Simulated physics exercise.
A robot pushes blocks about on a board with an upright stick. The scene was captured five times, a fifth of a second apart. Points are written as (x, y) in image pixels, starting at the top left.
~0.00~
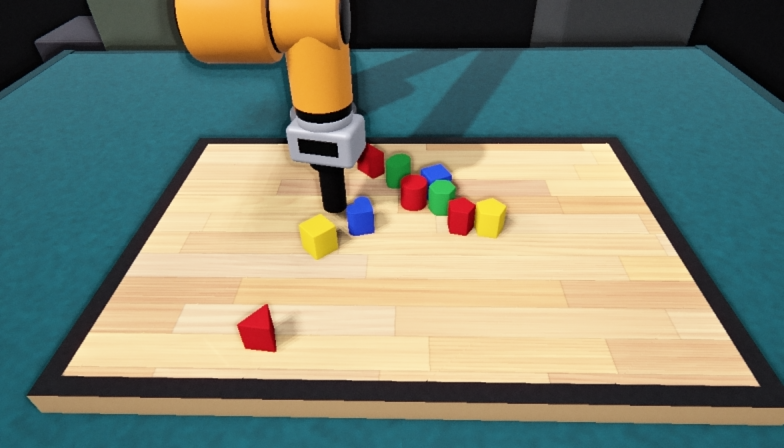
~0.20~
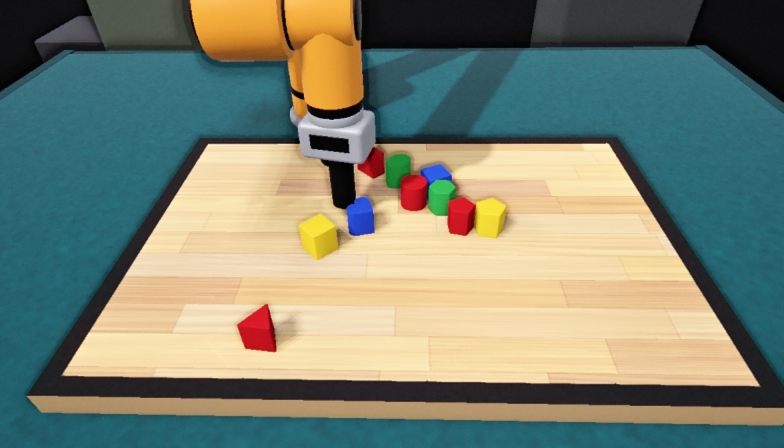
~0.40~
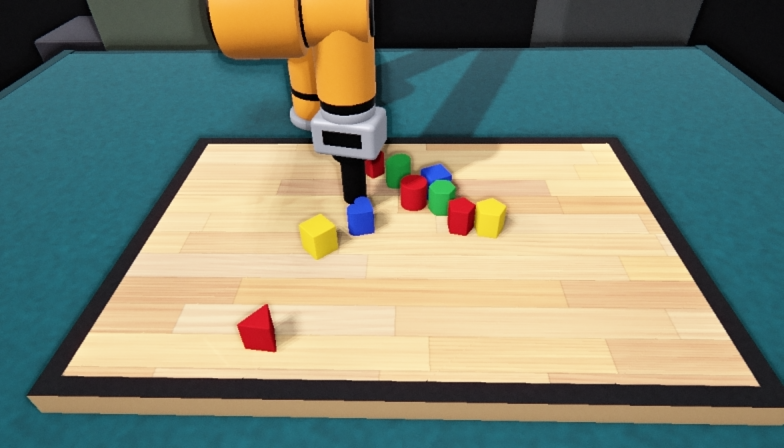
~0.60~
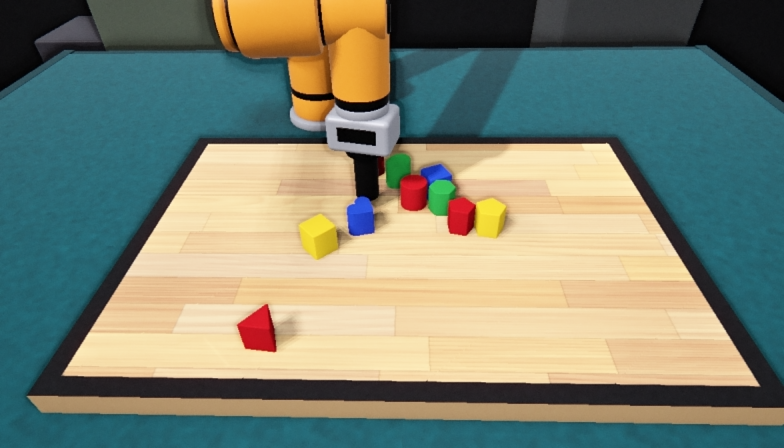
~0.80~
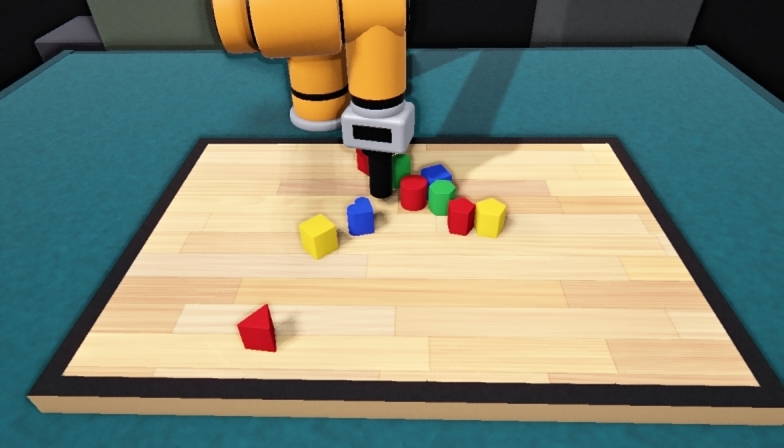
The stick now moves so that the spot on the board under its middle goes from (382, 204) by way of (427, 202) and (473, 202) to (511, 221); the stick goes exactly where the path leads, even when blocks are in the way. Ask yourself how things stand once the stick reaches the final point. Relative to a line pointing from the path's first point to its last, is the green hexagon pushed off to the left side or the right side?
Rightward.
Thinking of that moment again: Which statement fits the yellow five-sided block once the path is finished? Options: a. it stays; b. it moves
My pick is b.
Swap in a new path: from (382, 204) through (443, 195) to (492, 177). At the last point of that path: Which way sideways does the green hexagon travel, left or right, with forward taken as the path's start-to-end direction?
It is pushed towards the right-hand side.
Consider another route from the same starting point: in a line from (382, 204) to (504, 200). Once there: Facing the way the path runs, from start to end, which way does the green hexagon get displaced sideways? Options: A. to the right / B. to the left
The one that fits is A, to the right.
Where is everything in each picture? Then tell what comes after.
Lower end of the stick (335, 207), tops of blocks, green oval (398, 160), red circular block (414, 181), blue square (436, 172), green hexagon (443, 186), yellow five-sided block (491, 206), in the first frame.
Stick (345, 202), blocks as before, in the second frame.
Stick (355, 198), blocks as before, in the third frame.
Stick (368, 195), blocks as before, in the fourth frame.
Stick (381, 192), green oval (398, 160), red circular block (414, 181), blue square (436, 172), green hexagon (443, 186), yellow five-sided block (491, 206), in the fifth frame.
On the path given first. One third of the way, stick (428, 190); red circular block (453, 183); blue square (451, 168), turned 60° anticlockwise; green hexagon (475, 192).
Two thirds of the way, stick (474, 191); red circular block (501, 180); blue square (467, 164); green hexagon (510, 195), turned 115° clockwise; yellow five-sided block (498, 210), turned 20° clockwise.
At the end, stick (513, 209); green oval not moved; red circular block (524, 183); blue square (467, 164), turned 125° anticlockwise; green hexagon (536, 209), turned 130° clockwise; yellow five-sided block (498, 210), turned 20° clockwise.
